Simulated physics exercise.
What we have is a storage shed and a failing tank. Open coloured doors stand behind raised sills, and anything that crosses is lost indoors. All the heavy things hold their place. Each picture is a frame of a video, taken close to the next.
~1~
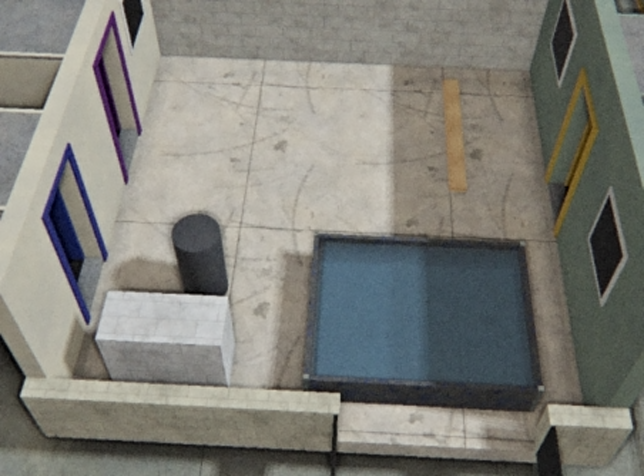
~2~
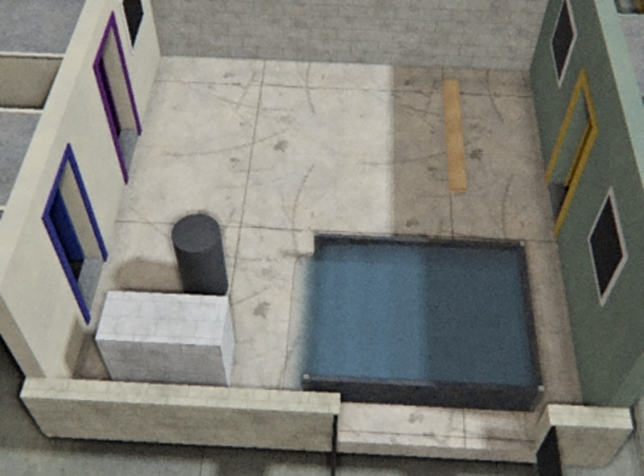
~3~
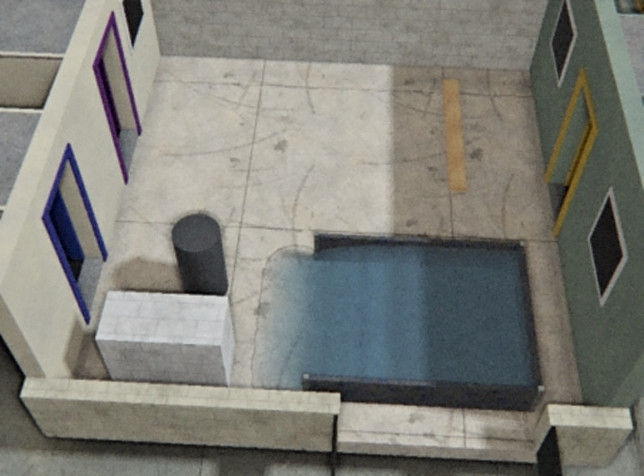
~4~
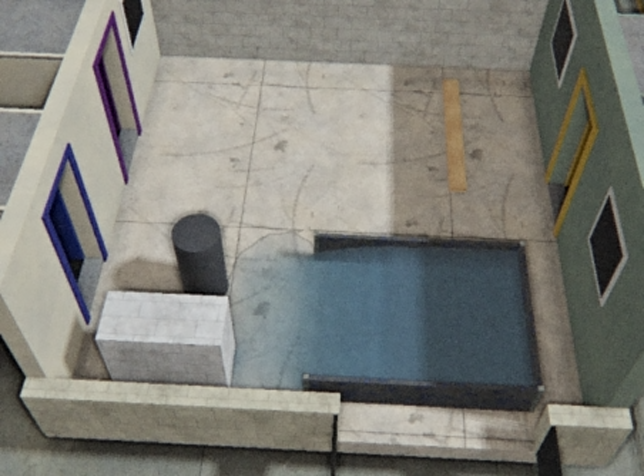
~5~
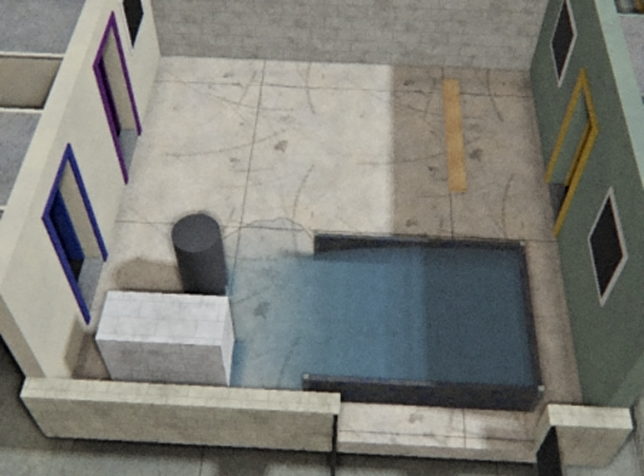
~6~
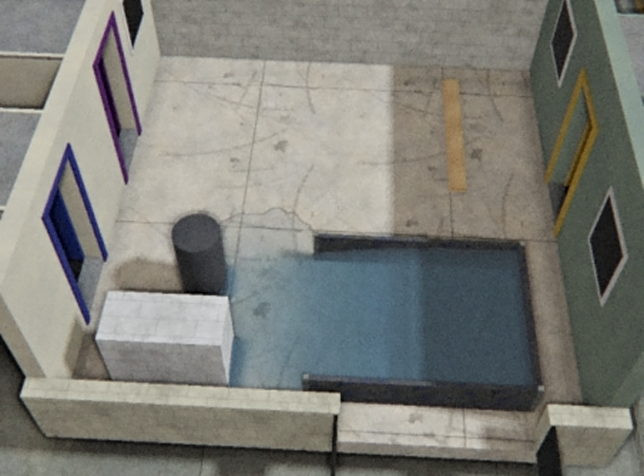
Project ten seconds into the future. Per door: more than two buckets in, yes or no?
Purple door no, blue door yes, yellow door no.
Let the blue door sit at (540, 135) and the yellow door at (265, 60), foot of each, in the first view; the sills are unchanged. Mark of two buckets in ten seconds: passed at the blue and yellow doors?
Note: Blue door remains short of it; yellow door crosses the line.
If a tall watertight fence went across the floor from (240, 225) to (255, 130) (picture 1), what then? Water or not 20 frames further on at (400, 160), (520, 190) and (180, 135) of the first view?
The first spot is untouched, the second untouched, the third swamped.
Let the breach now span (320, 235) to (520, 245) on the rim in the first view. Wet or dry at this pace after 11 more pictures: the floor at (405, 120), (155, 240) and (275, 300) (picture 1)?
Point one reached; point two not reached; point three not reached.
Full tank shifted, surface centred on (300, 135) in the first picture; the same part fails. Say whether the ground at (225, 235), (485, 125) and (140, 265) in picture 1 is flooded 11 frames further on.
Spared, spared, soaked.
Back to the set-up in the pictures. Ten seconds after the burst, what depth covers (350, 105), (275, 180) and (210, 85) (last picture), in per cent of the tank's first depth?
Going place by place: 14 %, 10 % and 18 %.
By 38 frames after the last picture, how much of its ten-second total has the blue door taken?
About 100 per cent.
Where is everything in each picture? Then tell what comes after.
The water tank at (420, 310) is whole and still, in the first picture.
The front is at (308, 258), out from the gap at (314, 319), in the second picture.
The front is at a hidden place, out from the gap at (314, 319), in the third picture.
Water pours out at (314, 320) and has run to a hidden place, in the fourth picture.
Water pours out at (314, 320) and has run to (227, 243), in the fifth picture.
The front is at a hidden place, out from the gap at (314, 320), in the sixth picture.
A moment on, water covers 20 % of the floor; the purple door not reached, the blue door wet at the sill, nothing in, the yellow door not reached.
Next, water covers 30 % of the floor; the purple door wet at the sill, nothing in, the blue door under two buckets in, the yellow door not reached.
Then, water covers 50 % of the floor; the purple door wet at the sill, nothing in, the blue door far over two buckets in, the yellow door not reached.
Later, water covers 65 % of the floor; the purple door wet at the sill, nothing in, the blue door far over two buckets in, the yellow door not reached.
In the end, water covers 95 % of the floor; the purple door wet at the sill, nothing in, the blue door far over two buckets in, the yellow door wet at the sill, nothing in.
